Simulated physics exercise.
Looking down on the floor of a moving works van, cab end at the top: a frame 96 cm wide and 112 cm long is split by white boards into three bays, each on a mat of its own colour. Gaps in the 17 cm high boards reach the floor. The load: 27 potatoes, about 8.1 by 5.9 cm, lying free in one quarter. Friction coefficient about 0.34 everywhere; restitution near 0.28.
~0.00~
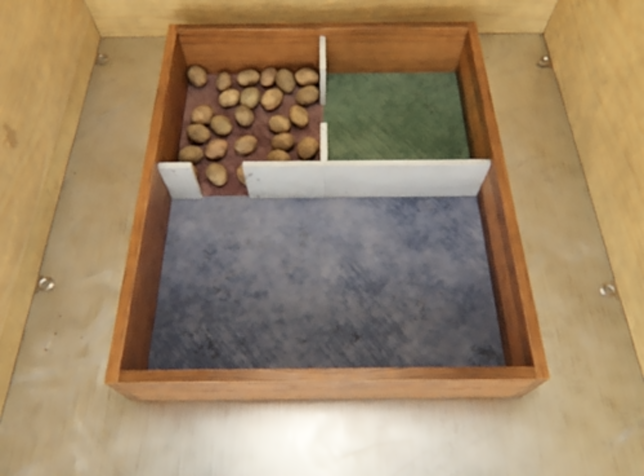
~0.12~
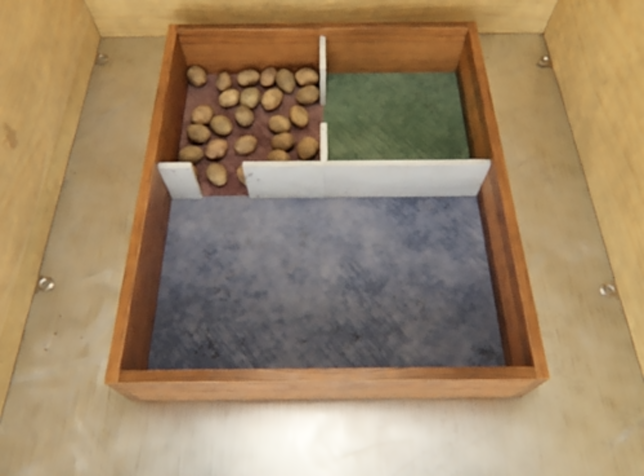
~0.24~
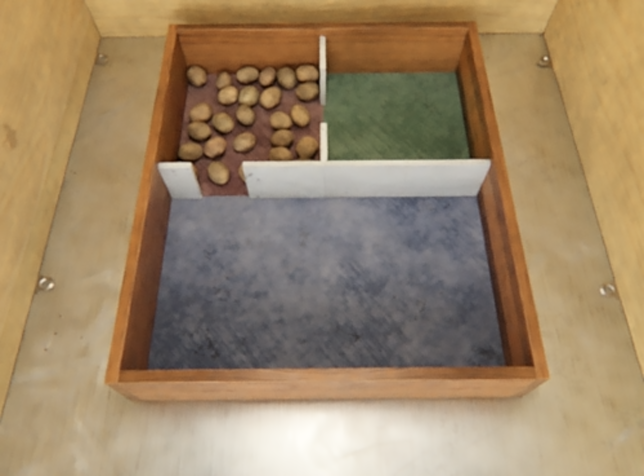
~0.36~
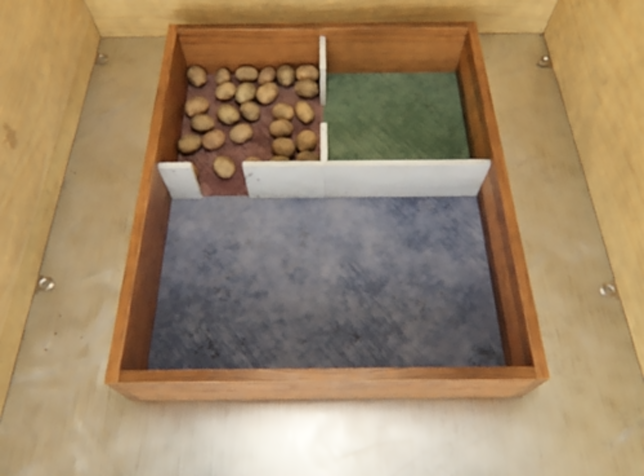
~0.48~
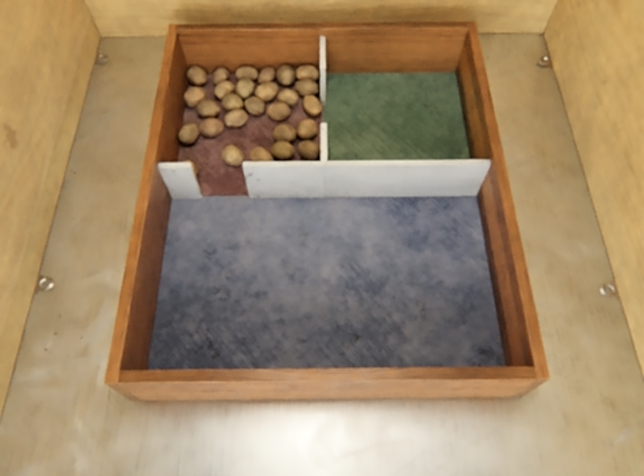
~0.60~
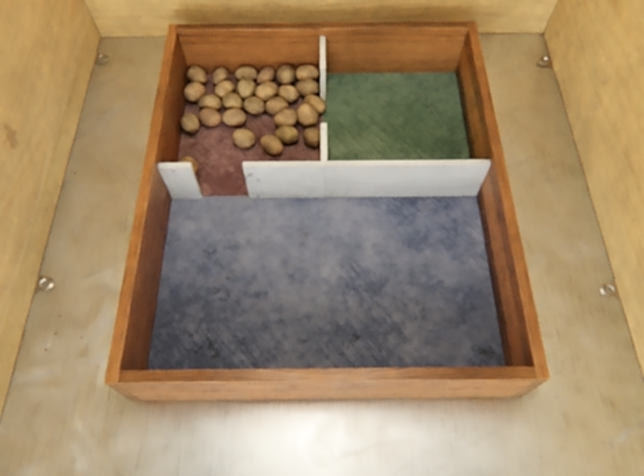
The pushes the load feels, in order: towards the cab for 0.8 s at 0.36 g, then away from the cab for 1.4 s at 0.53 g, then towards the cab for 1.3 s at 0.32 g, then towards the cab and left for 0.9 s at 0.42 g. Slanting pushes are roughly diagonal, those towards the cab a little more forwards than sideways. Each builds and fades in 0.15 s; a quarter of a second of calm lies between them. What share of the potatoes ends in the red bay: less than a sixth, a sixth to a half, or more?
Ending in the red bay: Over half of them.
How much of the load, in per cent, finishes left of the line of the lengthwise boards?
Some 90 per cent.
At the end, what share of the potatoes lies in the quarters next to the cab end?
About 90 per cent.
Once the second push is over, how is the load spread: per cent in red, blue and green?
By then: Red 80, blue 20, green 0 per cent.
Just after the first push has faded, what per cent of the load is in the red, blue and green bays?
Red 100, blue 0, green 0 per cent.
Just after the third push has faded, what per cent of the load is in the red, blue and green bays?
By then: Red 70, blue 10, green 10 per cent.
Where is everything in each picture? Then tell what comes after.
In the first picture, middle of the blue mat (325, 284); middle of the green mat (395, 129); middle of the red mat (251, 130); 27 in the red bay.
In the second picture, 27 in the red bay.
In the third picture, 27 in the red bay.
In the fourth picture, 27 in the red bay.
In the fifth picture, 27 in the red bay.
In the sixth picture, 27 in the red bay.
After push 1 (1.04 s), 26 in the red bay and 1 in the green bay.
After push 2 (2.69 s), 21 in the red bay, 5 in the blue bay and 1 in the green bay.
After push 3 (4.24 s), 20 in the red bay, 4 in the blue bay and 3 in the green bay.
After push 4 (5.39 s), 20 in the red bay, 4 in the blue bay and 3 in the green bay.
Outcome (at 5.68 s), 20 in the red bay, 4 in the blue bay and 3 in the green bay. Asked share, 20 of 27, 74 per cent.
